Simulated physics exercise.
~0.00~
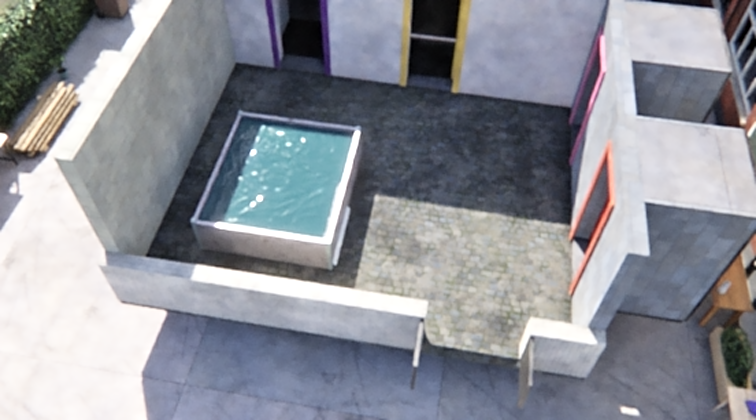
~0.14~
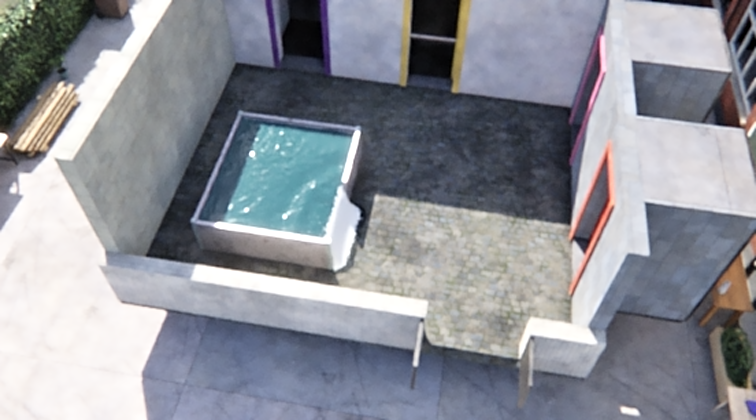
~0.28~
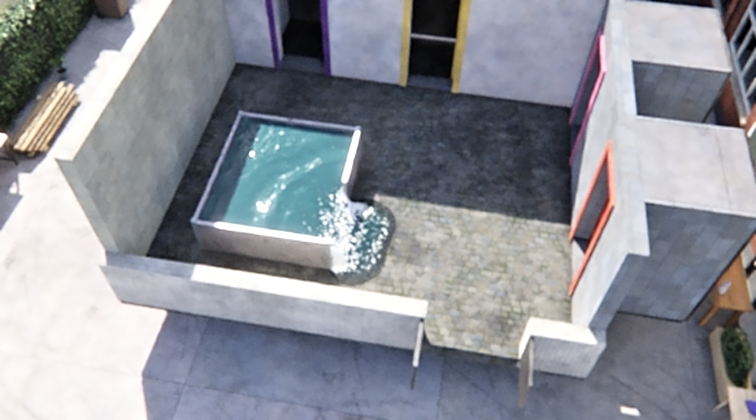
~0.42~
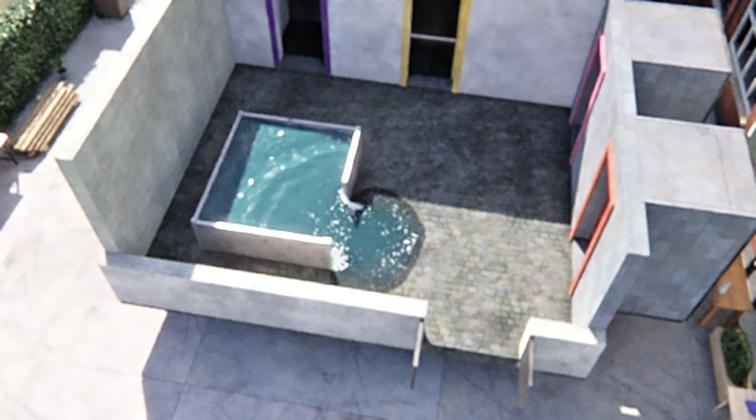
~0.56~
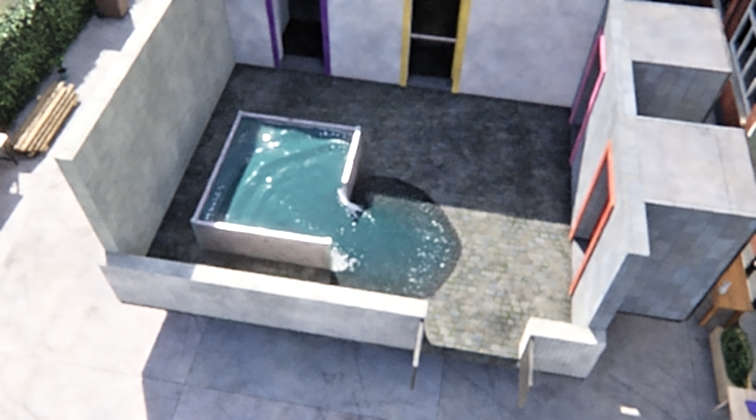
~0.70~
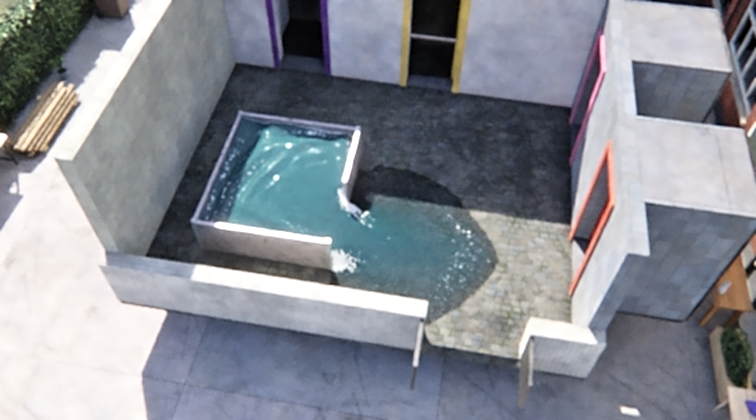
Water sits in a raised square tank in a walled, paved court, then bursts through the tank's near right corner. It splashes onto the paving in a foaming white rush and fans out in a widening rounded sheet, spreading rightward across the stones while the level inside the tank drops slightly.
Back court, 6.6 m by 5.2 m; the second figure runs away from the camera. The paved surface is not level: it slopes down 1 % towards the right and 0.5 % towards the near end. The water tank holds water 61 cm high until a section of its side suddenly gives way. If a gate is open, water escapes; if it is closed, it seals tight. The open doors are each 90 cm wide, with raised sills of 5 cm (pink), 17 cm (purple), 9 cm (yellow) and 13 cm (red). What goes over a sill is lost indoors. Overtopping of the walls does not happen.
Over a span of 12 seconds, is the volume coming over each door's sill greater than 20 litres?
Result: Pink door: The total grows larger than the cap; purple door: The total remains smaller than the cap; yellow door: The total remains smaller than the cap; red door: The total grows larger than the cap.
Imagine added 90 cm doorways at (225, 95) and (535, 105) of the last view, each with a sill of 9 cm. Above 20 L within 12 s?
Well, the first is shy of the mark and the second is beyond the mark.
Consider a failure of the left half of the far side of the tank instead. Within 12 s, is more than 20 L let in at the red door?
So for red: No.
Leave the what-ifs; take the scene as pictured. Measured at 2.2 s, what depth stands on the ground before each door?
In cm: Pink 2, purple 0, yellow 0, red 27.
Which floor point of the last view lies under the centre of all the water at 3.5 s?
It lies at roughly (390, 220) in pixels.
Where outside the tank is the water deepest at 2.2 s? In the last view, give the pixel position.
In the final picture, near (565, 351).
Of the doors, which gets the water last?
The purple door.
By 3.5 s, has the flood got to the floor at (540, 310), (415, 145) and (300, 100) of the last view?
Well, the first is drenched, the next untouched by it, the last untouched by it.
After 1.4 s water covers 35 % of the floor and is deepest (34 cm) near (347, 253); pink door not reached, purple door not reached, yellow door not reached, red door 20 cm at the sill, 2 L in.
After 2.2 s water covers 40 % of the floor and is deepest (42 cm) near (565, 351); pink door not reached, purple door not reached, yellow door not reached, red door 27 cm at the sill, 40 L in.
After 3.5 s water covers 45 % of the floor and is deepest (26 cm) near (540, 347); pink door 8 cm at the sill, 3 L in, purple door not reached, yellow door not reached, red door 23 cm at the sill, 118 L in.
After 7.0 s water covers 80 % of the floor and is deepest (14 cm) near (556, 143); pink door 12 cm at the sill, 61 L in, purple door 3 cm at the sill, 0 L in, yellow door 7 cm at the sill, 0 L in, red door 13 cm at the sill, 152 L in.
After 12.0 s water covers 100 % of the floor and is deepest (11 cm) near (565, 351); pink door 8 cm at the sill, 147 L in, purple door 7 cm at the sill, 0 L in, yellow door 4 cm at the sill, 0 L in, red door 8 cm at the sill, 153 L in.
